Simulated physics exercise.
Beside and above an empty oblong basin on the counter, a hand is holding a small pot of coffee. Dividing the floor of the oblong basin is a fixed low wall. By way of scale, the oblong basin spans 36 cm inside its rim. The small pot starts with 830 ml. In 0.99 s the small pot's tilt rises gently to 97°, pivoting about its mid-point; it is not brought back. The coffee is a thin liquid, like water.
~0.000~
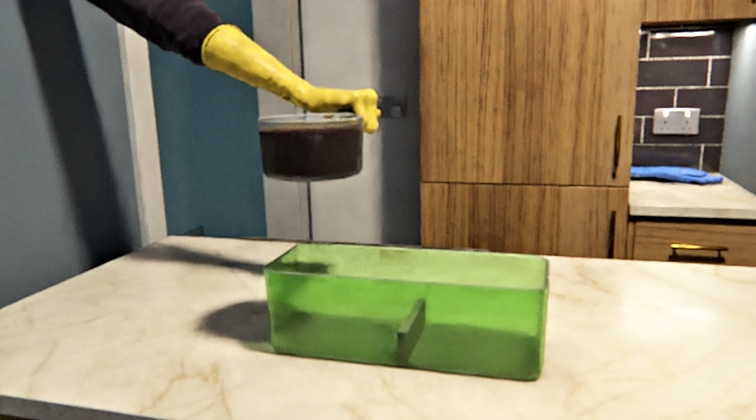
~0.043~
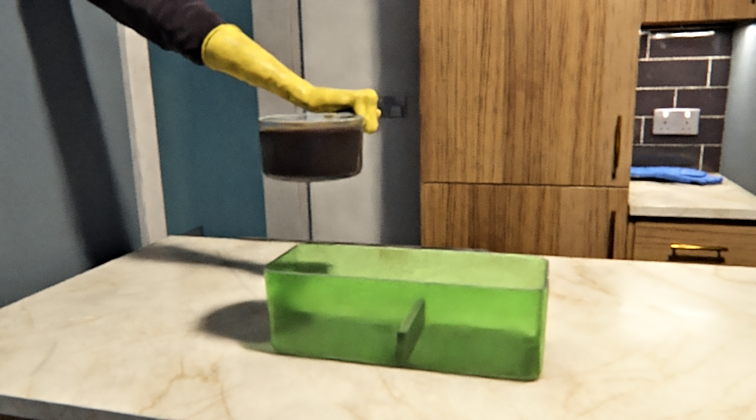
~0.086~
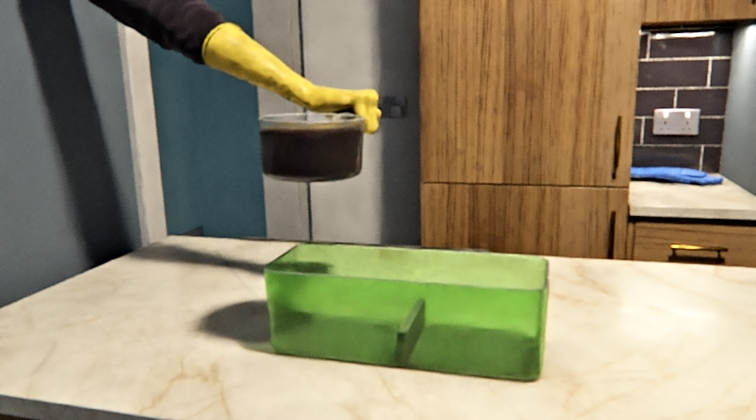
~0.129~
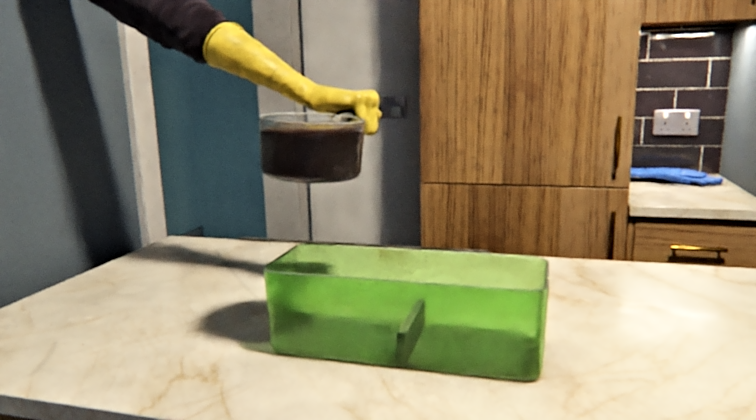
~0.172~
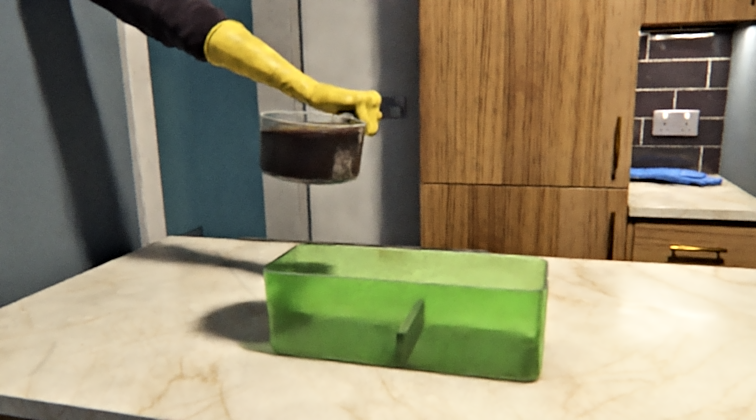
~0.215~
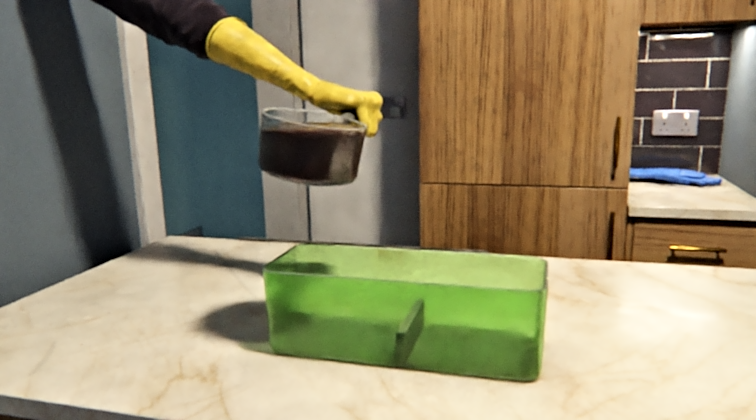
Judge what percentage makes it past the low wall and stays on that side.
Some 62 per cent makes it over and stays.
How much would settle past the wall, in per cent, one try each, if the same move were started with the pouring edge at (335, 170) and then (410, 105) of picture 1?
The first try gives around 5 percent, the second around 90 percent.
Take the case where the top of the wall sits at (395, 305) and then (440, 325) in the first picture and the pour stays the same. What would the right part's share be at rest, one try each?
The first gives near 80 per cent and the second near 30 per cent.
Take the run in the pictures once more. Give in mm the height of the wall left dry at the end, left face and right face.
Measured: Left around 30 mm, right around 18 mm.
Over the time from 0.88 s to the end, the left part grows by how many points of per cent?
Some 24 per cent.
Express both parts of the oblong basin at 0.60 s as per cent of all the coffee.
Left roughly 2, right roughly 6.
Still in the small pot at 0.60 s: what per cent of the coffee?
Roughly 62 %.
After 0.60 s the tilt is 64° and 61 per cent is still to pour, 2 is left of the wall and 6 right of it.
After 0.88 s the tilt is 94° and 14 per cent is still to pour, 14 is left of the wall and 58 right of it.
After 1.17 s the tilt is 97° and 2 per cent is still to pour, 32 is left of the wall and 62 right of it.
After 1.49 s the tilt is 97° and 0 per cent is still to pour, 37 is left of the wall and 62 right of it.
In the end 38 per cent lies left of the wall, 62 right of it and 1 outside.
